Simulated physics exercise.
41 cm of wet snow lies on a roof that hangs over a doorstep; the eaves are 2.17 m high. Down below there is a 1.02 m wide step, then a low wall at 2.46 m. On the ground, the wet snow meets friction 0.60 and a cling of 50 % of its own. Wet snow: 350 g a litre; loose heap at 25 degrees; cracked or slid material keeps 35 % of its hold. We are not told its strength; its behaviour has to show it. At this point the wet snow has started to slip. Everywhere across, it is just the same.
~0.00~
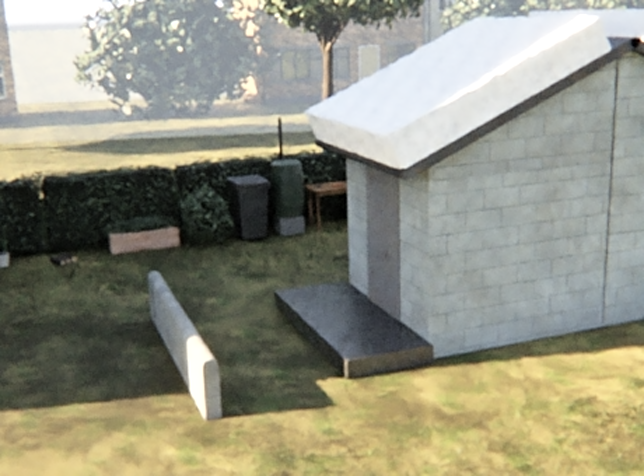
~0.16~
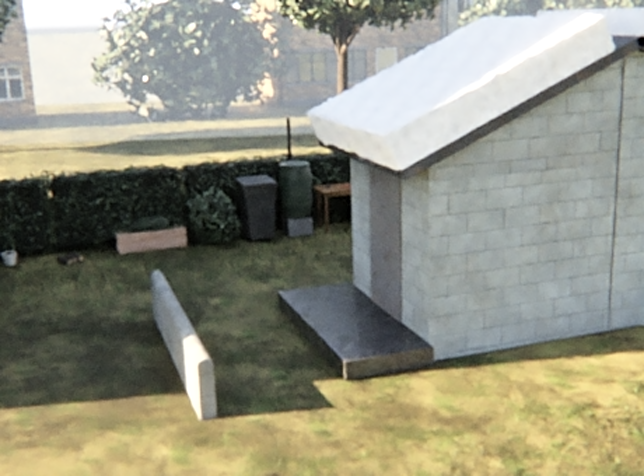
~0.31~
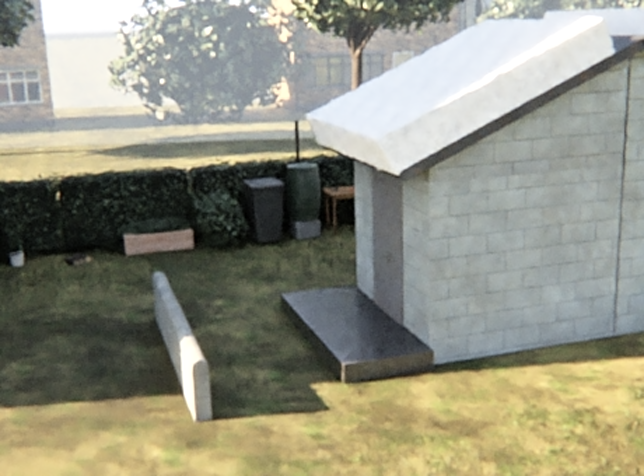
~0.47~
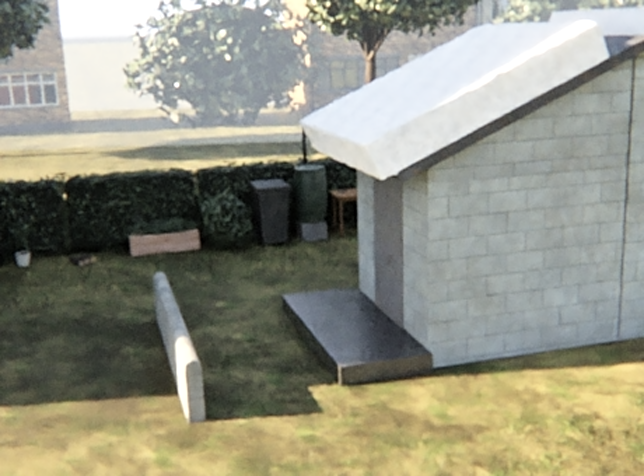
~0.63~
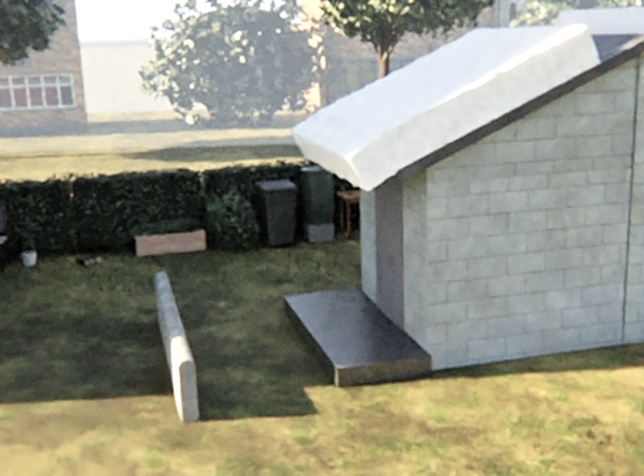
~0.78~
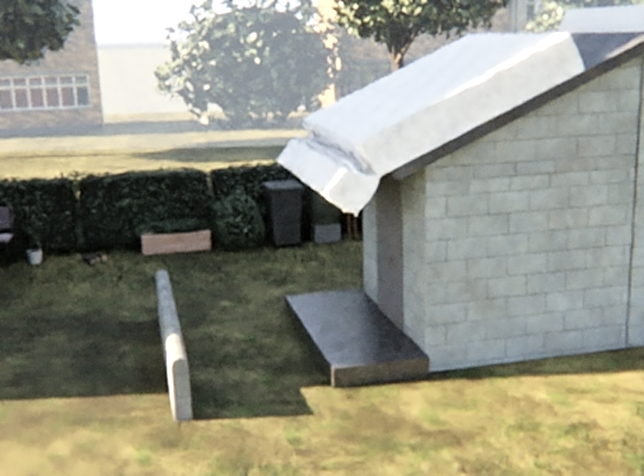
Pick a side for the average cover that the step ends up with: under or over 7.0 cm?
Under, by my estimate.
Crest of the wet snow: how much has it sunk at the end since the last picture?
Looks like something near 2.5 m to me.
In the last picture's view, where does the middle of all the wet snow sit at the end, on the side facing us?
Somewhere near (244, 366).
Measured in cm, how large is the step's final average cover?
1 cm.
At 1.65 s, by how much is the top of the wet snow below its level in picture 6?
By my estimate, near 0.8 m.
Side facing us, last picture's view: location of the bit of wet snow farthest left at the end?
(26, 421) or thereabouts.
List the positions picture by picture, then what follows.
In the first frame, front end of the wet snow at (390, 135), 2 % of it past the eaves, in one piece.
In the second frame, front end of the wet snow at (387, 135), its middle shifted 2.1 cm, 3 % of it past the eaves, in one piece.
In the third frame, front end of the wet snow at (381, 138), its middle shifted 8.5 cm, 5 % of it past the eaves, in one piece.
In the fourth frame, front end of the wet snow at (368, 144), its middle shifted 20 cm, 9 % of it past the eaves, in one piece.
In the fifth frame, front end of the wet snow at (350, 163), its middle shifted 36 cm, 15 % of it past the eaves, in one piece.
In the sixth frame, front end of the wet snow at (329, 190), its middle shifted 58 cm, 23 % of it past the eaves, cracking.
By 1.18 s, 75 % of the snow is still up on the roof and 25 % is falling or down.
By 1.65 s, 34 % of the snow is still up on the roof and 66 % is falling or down.
By 2.13 s, none of the snow is still up on the roof and all is falling or down.
By 2.60 s, none of the snow is still up on the roof and all is falling or down.
By 3.60 s, at the end, none of the snow is still up on the roof and the snow on the step is 7 mm deep on average.
